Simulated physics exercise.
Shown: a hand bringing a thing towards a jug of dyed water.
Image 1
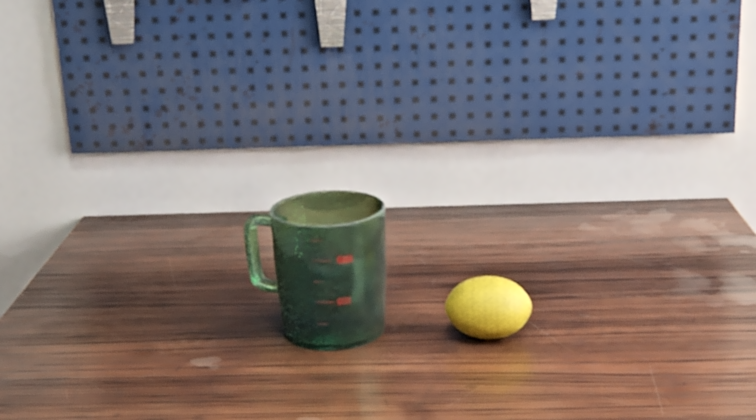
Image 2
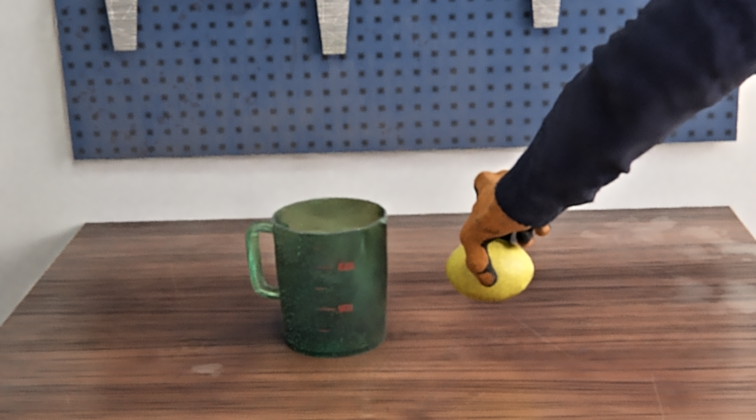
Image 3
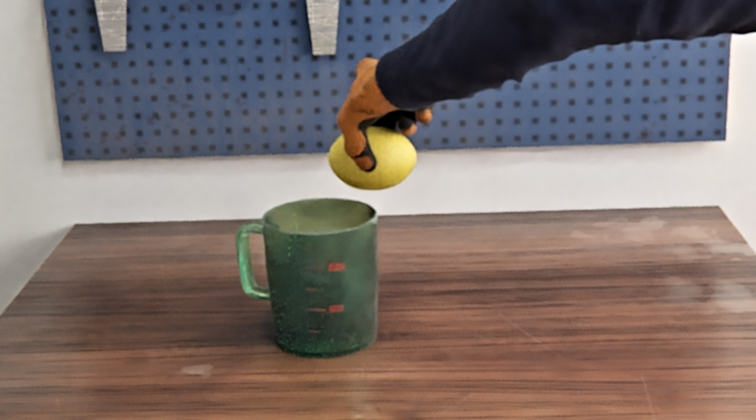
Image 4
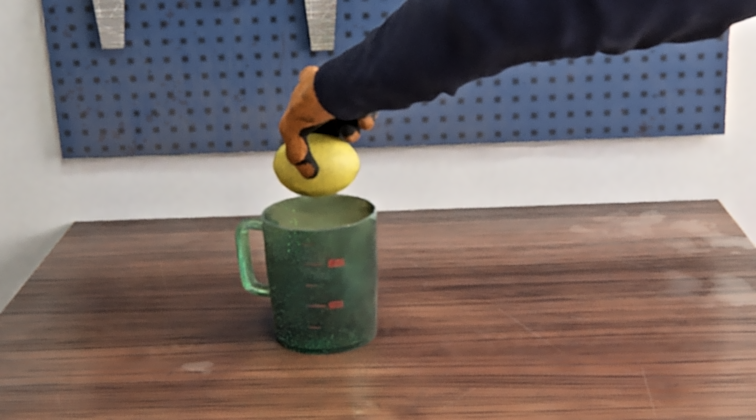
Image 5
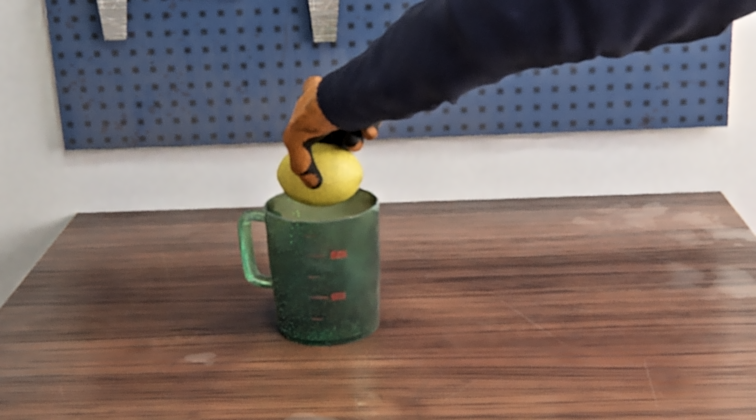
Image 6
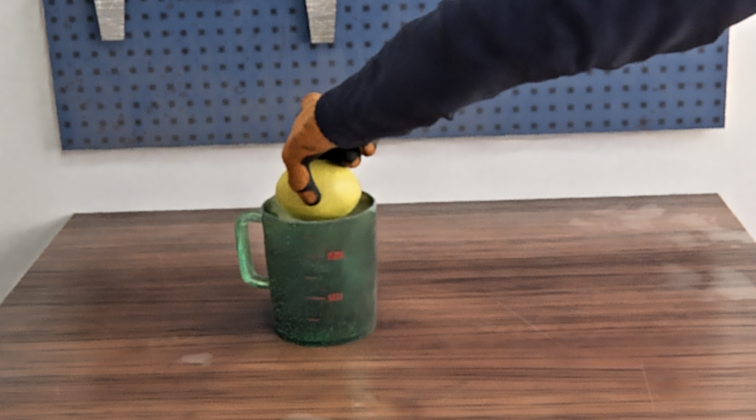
A dark brown wood-grain tabletop stands before a white wall with a blue pegboard, seen from the front and slightly above by a camera that shifts only slightly. A green jug with red markings and a left-side handle sits left of a yellow lemon. An orange-gloved hand in a dark sleeve grasps the lemon from the right, lifts it, carries it left above the jug, and lowers it into the opening.
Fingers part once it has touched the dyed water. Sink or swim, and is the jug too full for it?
What you'd see is that the thing keeps afloat while the jug holds everything.
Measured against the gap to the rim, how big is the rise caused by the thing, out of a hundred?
Ratio: About 40 in a hundred.
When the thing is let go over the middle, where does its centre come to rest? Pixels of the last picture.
About (321, 244).
Next, the lemon enters the dyed water; the jug is about three quarters full.
After that, the lemon comes up again; the jug is about three quarters full.
Finally, the lemon rides on the surface; the jug is about three quarters full; the top is dry.
